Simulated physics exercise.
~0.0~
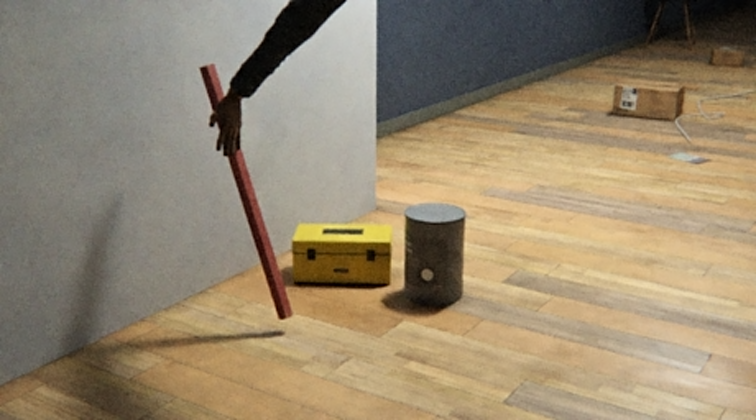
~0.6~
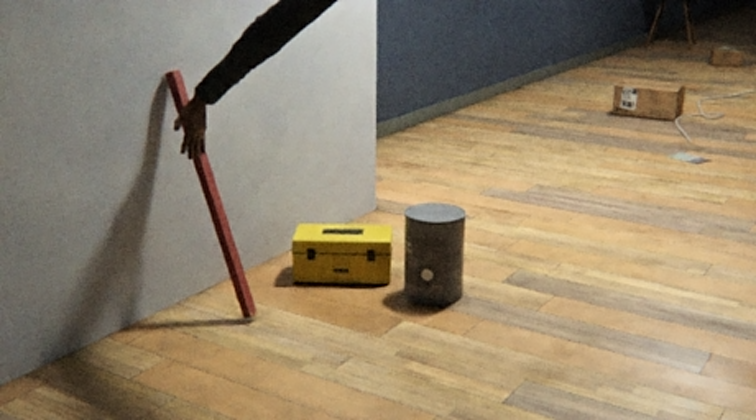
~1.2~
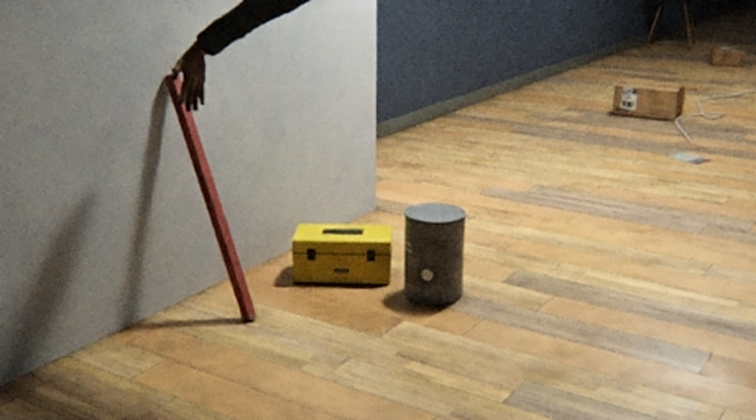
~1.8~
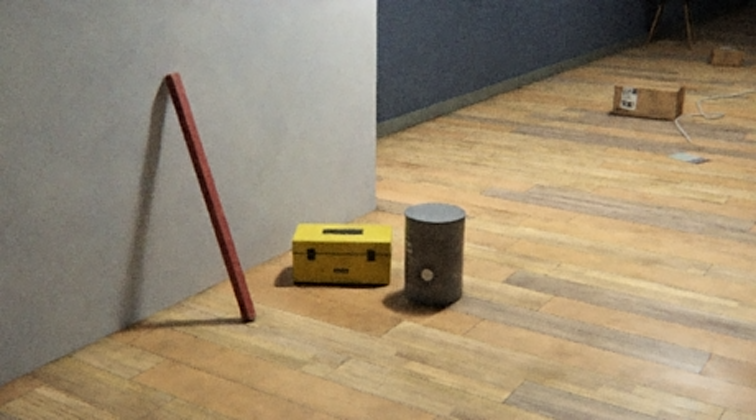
In this clip, a hand moves a red pole left and leans it against a pale wall, near a yellow toolbox and a grey pail on a wooden floor, then lets go and withdraws, leaving the pole leaning in place.
